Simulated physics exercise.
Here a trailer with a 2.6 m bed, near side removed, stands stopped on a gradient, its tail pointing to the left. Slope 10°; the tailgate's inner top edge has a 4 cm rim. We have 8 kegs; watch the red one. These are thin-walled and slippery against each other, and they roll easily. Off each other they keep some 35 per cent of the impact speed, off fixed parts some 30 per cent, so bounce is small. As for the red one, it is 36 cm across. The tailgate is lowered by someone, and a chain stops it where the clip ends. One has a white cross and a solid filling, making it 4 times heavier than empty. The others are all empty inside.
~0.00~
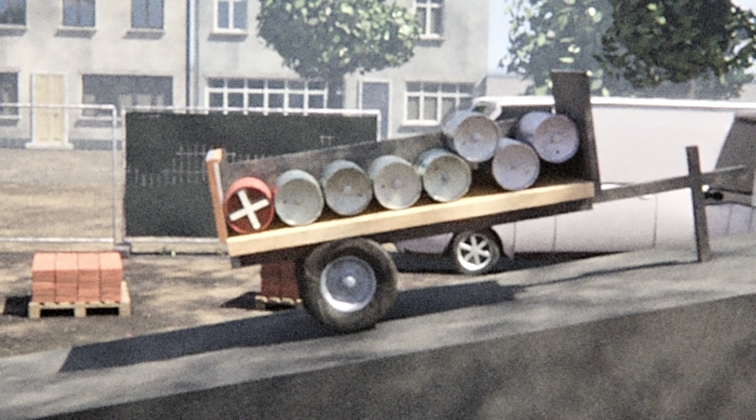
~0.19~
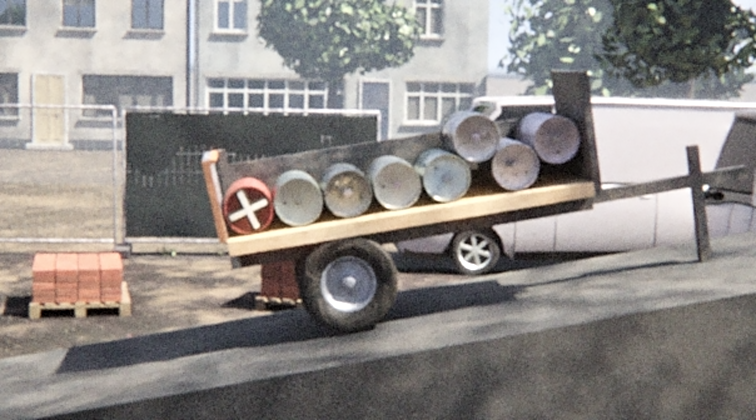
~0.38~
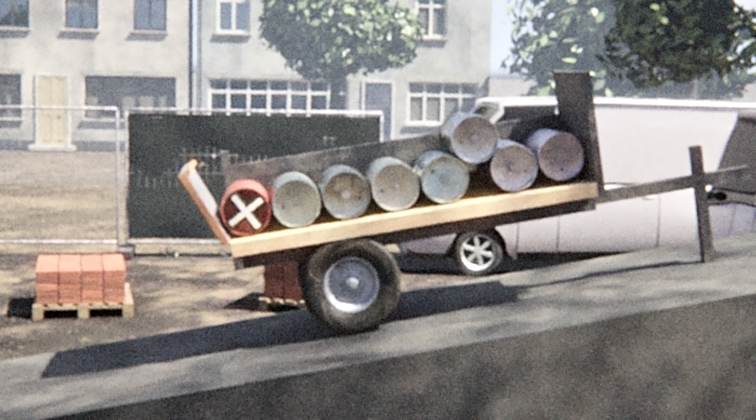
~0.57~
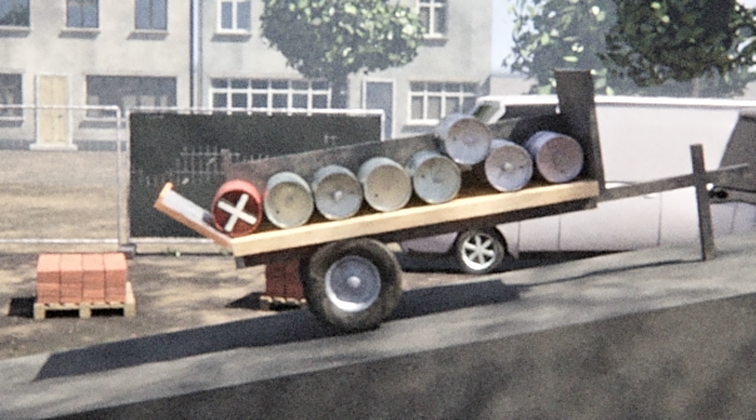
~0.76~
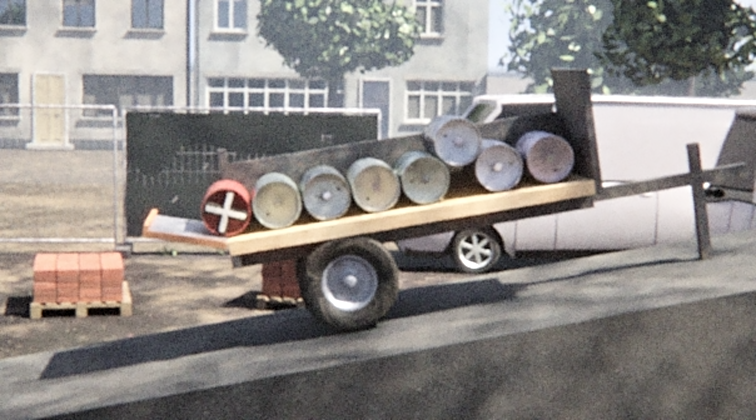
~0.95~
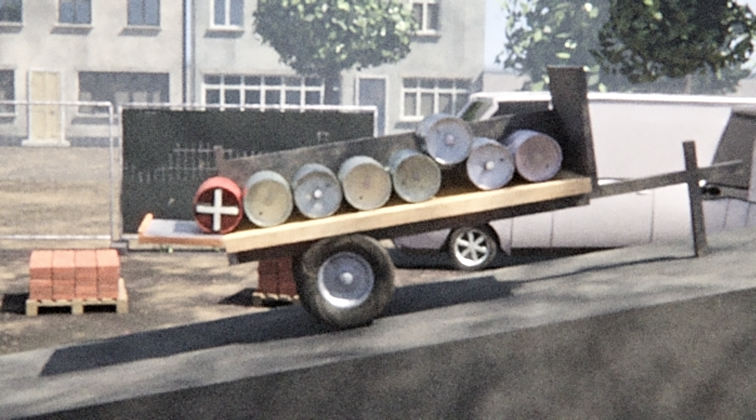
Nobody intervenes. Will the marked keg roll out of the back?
Doesn't leave.
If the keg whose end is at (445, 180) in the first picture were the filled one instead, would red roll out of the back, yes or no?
In that case red would do so.
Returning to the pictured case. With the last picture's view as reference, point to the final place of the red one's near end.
Look near pixel (185, 209).
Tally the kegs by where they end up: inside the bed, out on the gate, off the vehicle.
7 - 1 - 0.
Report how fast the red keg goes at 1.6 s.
It's travelling at about 0.1 m/s.
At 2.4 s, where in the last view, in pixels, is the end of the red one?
That would be about (192, 209) in pixels.
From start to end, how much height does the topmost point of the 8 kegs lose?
Roughly 10 cm.
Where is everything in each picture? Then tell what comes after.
Red (249, 210); gate 80° above level, tip at (210, 162); white cross at (249, 210), in the first picture.
Red (248, 210); gate 77° above level, tip at (206, 164), in the second picture.
Red (246, 212); gate 57° above level, tip at (183, 176), in the third picture.
Red (237, 213); gate 30° above level, tip at (158, 204), in the fourth picture.
Red (226, 213); gate 8° above level, tip at (146, 234), in the fifth picture.
Red (217, 210); gate 2° above level, tip at (141, 239), in the sixth picture.
By 1.6 s, red is on the gate, 10 cm past the hinge, rolling left; 0 out so far.
By 2.4 s, red is on the gate, 20 cm past the hinge; 0 out so far.
Finally (3.3 s), red is on the gate, 25 cm past the hinge; 0 out so far.
